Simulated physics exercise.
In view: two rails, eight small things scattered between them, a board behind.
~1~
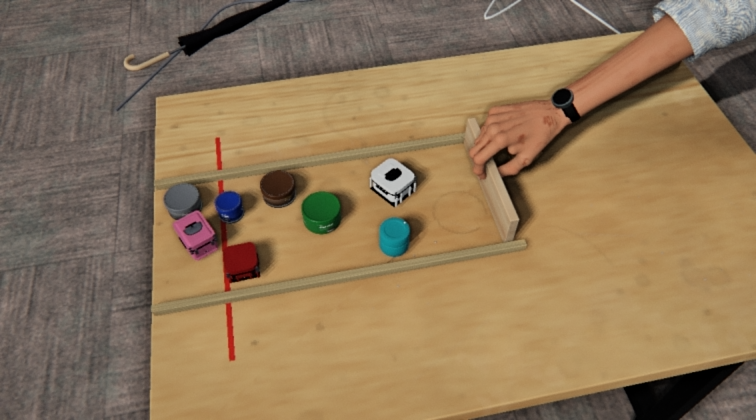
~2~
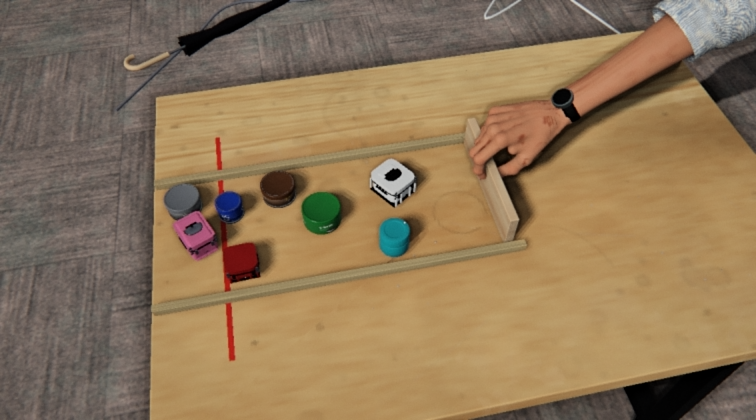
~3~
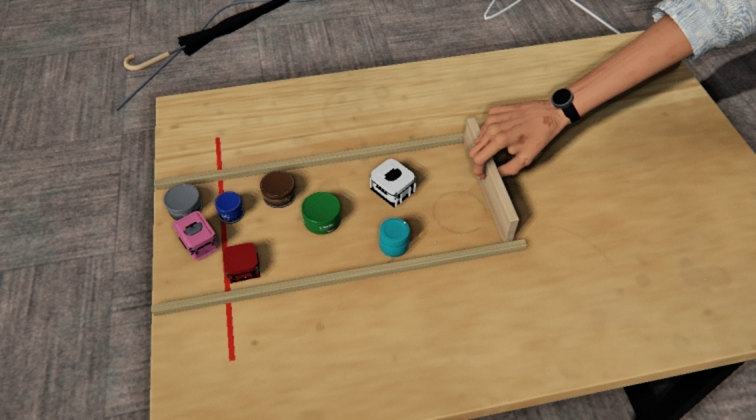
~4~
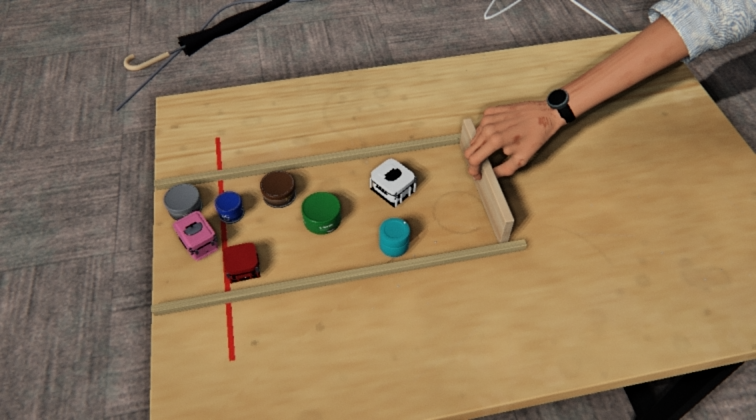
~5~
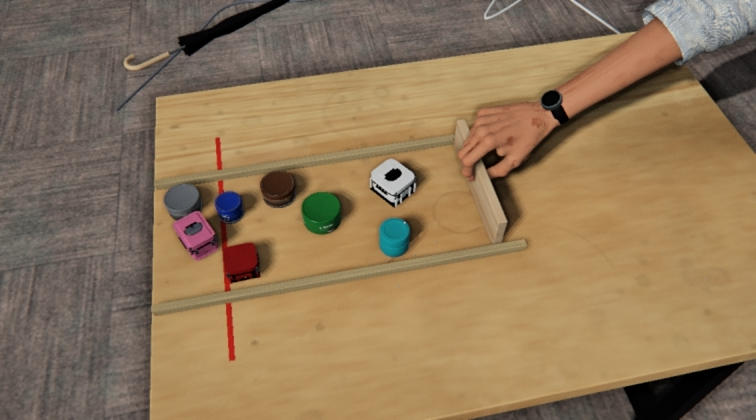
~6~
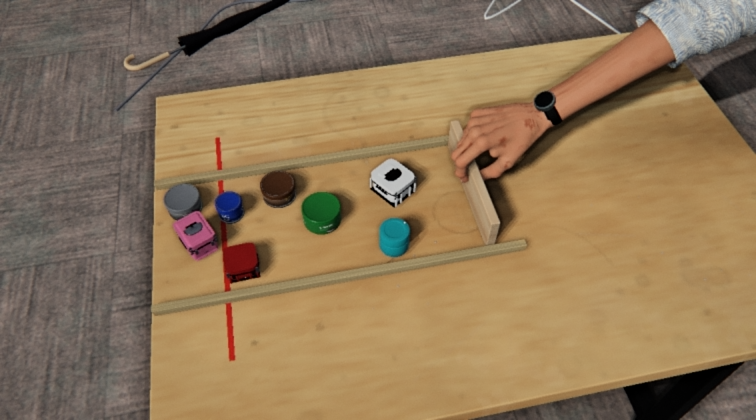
A hand with a black watch nudging a wooden board slightly left between two rails, the eight small containers staying still.
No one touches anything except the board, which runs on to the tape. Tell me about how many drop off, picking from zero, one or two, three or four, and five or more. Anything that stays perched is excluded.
I predict the count lost over the end will be one or two.
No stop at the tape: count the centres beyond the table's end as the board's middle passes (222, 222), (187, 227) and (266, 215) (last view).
Counts by place: 1 / 5 / 0.
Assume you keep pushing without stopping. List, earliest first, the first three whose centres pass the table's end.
The grey pot, the pink case, the brown tin.
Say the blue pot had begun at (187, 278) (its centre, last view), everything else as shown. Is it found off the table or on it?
That one drops down.
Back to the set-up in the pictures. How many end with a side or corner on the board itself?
So the total is 3.
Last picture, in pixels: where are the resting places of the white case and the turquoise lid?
Final positions: Near (205, 205); near (209, 278).
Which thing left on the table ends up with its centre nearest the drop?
It's the pink case that ends nearest.
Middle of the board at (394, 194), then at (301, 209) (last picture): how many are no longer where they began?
At first I count 2, and then 5.
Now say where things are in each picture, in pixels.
Grey pot (183, 202); pink case (197, 236); blue pot (230, 207); board (489, 178); tape (224, 234), in the first picture.
Pink case (197, 236); white case (393, 183), in the second picture.
Blue pot (230, 207); green tub (322, 213), in the third picture.
Grey pot (183, 202); turquoise lid (394, 237), in the fourth picture.
Pink case (197, 236); board (478, 180), in the fifth picture.
Grey pot (183, 202); pink case (197, 236); blue pot (230, 207); board (472, 181); tape (224, 234), in the sixth picture.
A little later, none off yet; grey pot at rest near (183, 202); pink case at rest near (197, 236); blue pot at rest near (230, 207).
When it is over, the number that fall off is one or two; down, grey pot.
